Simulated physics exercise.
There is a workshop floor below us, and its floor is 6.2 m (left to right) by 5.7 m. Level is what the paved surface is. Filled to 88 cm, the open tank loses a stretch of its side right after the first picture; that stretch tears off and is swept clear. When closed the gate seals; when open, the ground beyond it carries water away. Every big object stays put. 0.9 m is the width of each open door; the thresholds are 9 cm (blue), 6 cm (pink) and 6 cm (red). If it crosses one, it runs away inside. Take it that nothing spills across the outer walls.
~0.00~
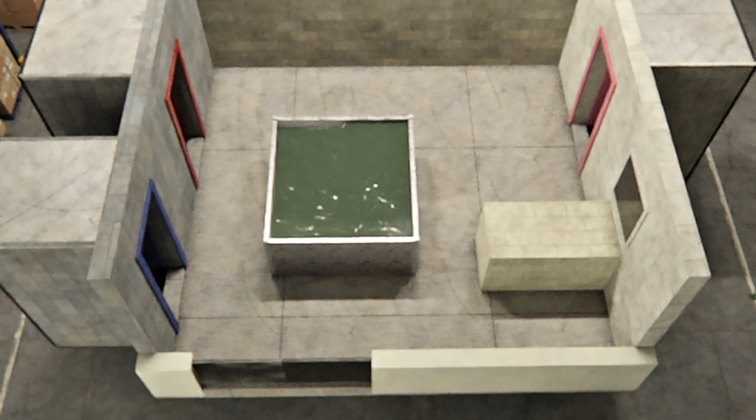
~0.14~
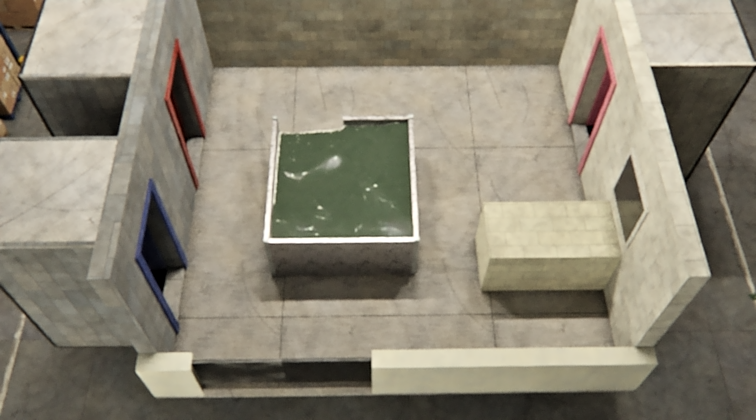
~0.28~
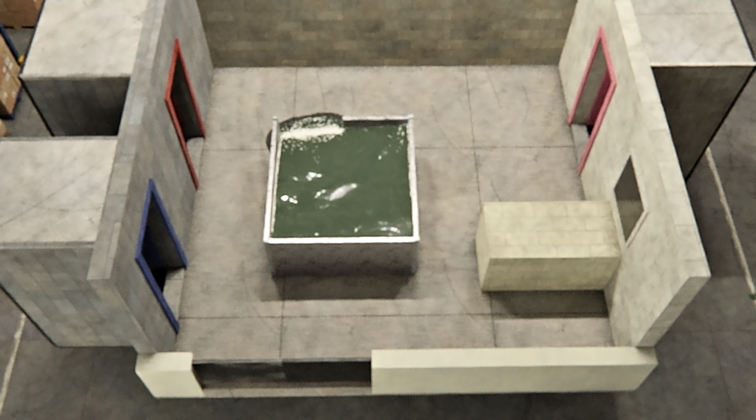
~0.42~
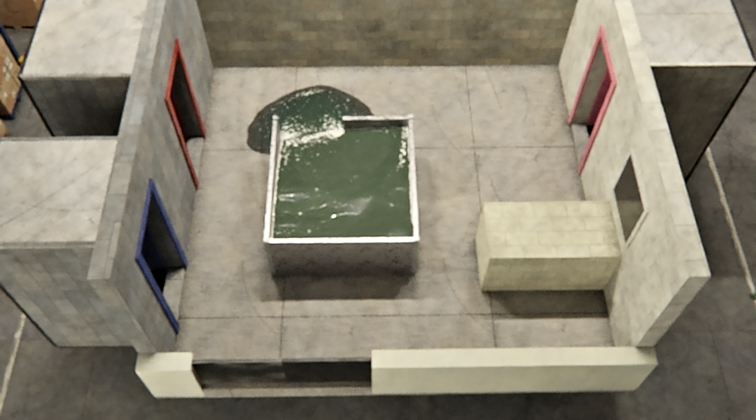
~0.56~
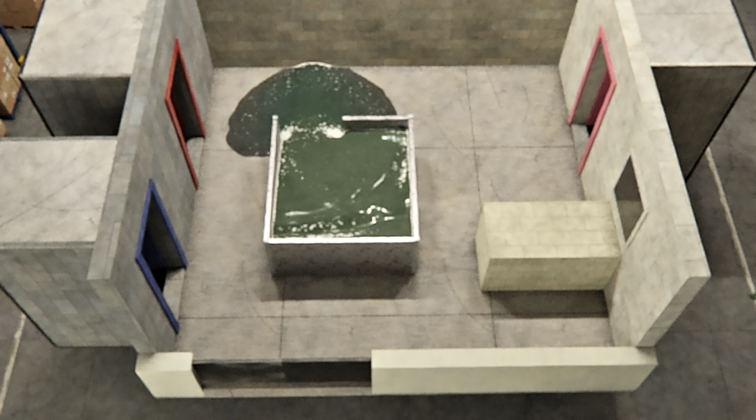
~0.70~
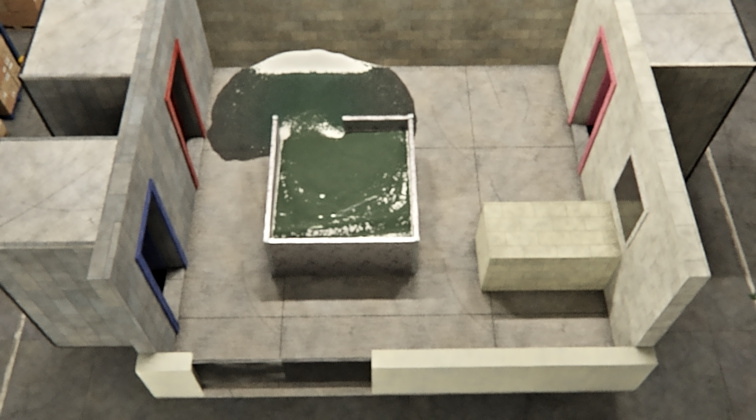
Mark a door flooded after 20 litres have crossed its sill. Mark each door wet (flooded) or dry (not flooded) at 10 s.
Status of blue door: Wet. Status of pink door: Wet. Status of red door: Wet.
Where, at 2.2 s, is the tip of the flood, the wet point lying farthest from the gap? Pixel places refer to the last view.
I'd mark it close to (559, 67).
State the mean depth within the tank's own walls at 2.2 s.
Depth, averaged: Around 48 centimetres.
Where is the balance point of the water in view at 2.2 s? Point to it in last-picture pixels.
Near (332, 156).
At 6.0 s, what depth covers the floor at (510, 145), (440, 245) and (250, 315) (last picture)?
5, 5 and 12 cm.
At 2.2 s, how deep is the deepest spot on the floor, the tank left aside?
About 52 cm at most.
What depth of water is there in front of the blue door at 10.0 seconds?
The depth comes to around 10.5 centimetres.
After 1.4 s water covers 20 % of the floor and is deepest (70 cm) near (214, 70); blue door not reached, pink door not reached, red door 3 cm at the sill, 0 L in.
After 2.2 s water covers 35 % of the floor and is deepest (52 cm) near (285, 70); blue door not reached, pink door not reached, red door 14 cm at the sill, 1 L in.
After 3.5 s water covers 70 % of the floor and is deepest (34 cm) near (295, 77); blue door 5 cm at the sill, 0 L in, pink door 14 cm at the sill, 22 L in, red door 13 cm at the sill, 21 L in.
After 6.0 s water covers 95 % of the floor and is deepest (24 cm) near (591, 232); blue door 14 cm at the sill, 14 L in, pink door 13 cm at the sill, 83 L in, red door 10 cm at the sill, 64 L in.
After 10.0 s water covers 100 % of the floor and is deepest (22 cm) near (605, 367); blue door 10 cm at the sill, 57 L in, pink door 10 cm at the sill, 165 L in, red door 7 cm at the sill, 85 L in.
